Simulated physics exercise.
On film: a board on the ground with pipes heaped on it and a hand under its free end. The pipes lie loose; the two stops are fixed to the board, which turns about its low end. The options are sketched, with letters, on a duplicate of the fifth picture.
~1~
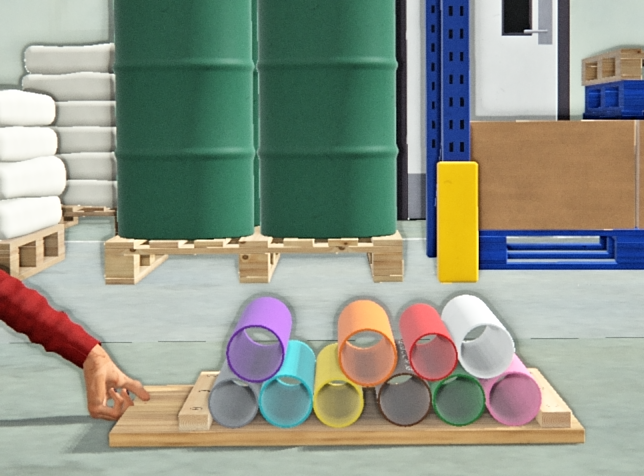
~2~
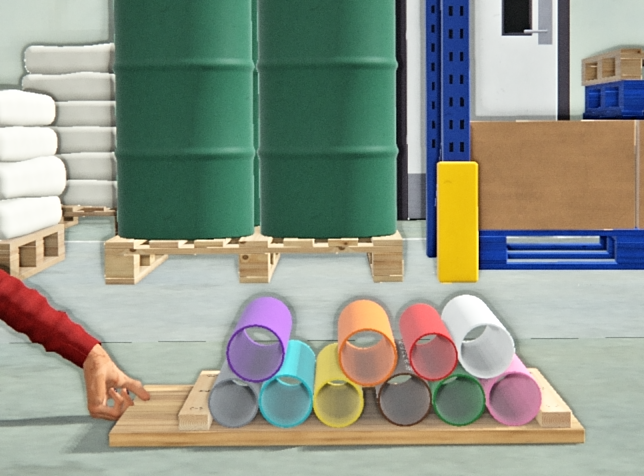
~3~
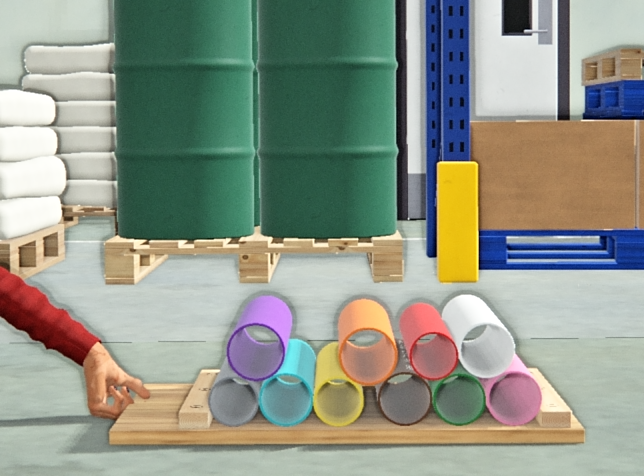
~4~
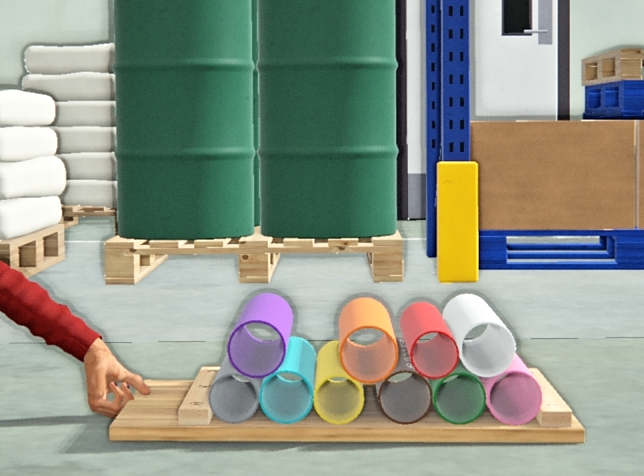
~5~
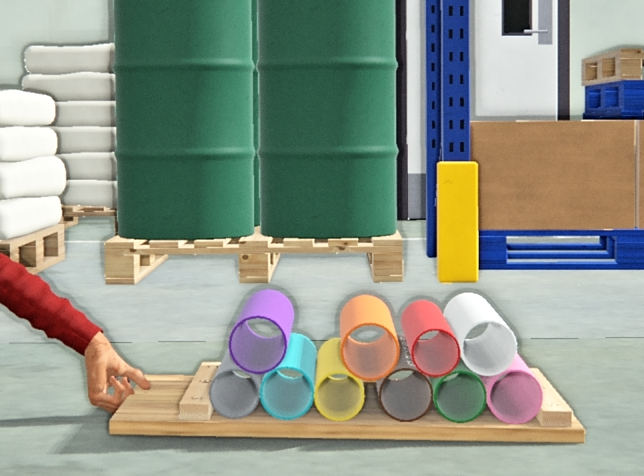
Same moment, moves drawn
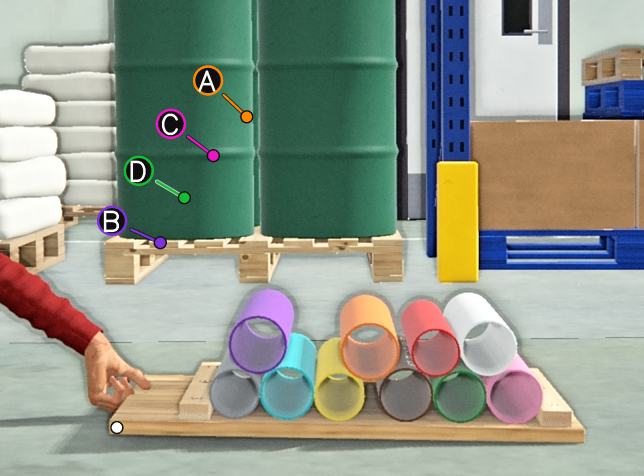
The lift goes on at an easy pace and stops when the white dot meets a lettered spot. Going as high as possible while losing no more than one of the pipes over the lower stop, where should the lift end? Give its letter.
Stop at B.
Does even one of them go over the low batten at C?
Yes, at C.
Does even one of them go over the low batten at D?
Yes.
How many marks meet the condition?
The number is one.
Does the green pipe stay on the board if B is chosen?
Yes.
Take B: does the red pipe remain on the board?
The red pipe: Yes.
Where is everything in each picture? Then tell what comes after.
In the first picture, orange pipe (367, 357); red pipe (434, 357); white pipe (486, 350).
In the second picture, white pipe (486, 350); purple pipe (255, 353).
In the third picture, board (346, 403); grey pipe (234, 401); turquoise pipe (286, 399); orange pipe (368, 356).
In the fourth picture, board (346, 401); grey pipe (234, 398); turquoise pipe (287, 397).
In the fifth picture, board (346, 398); grey pipe (234, 394); turquoise pipe (287, 393).
On the copy, A at (247, 117); B at (160, 242); C at (213, 155); D at (184, 198); the white dot at (117, 428).
On B. First, board at 16°.
Then, board at 25°.
Finally, board at 25°, none over the low batten.
By contrast, A seven over the low batten; C seven over the low batten; D seven over the low batten.
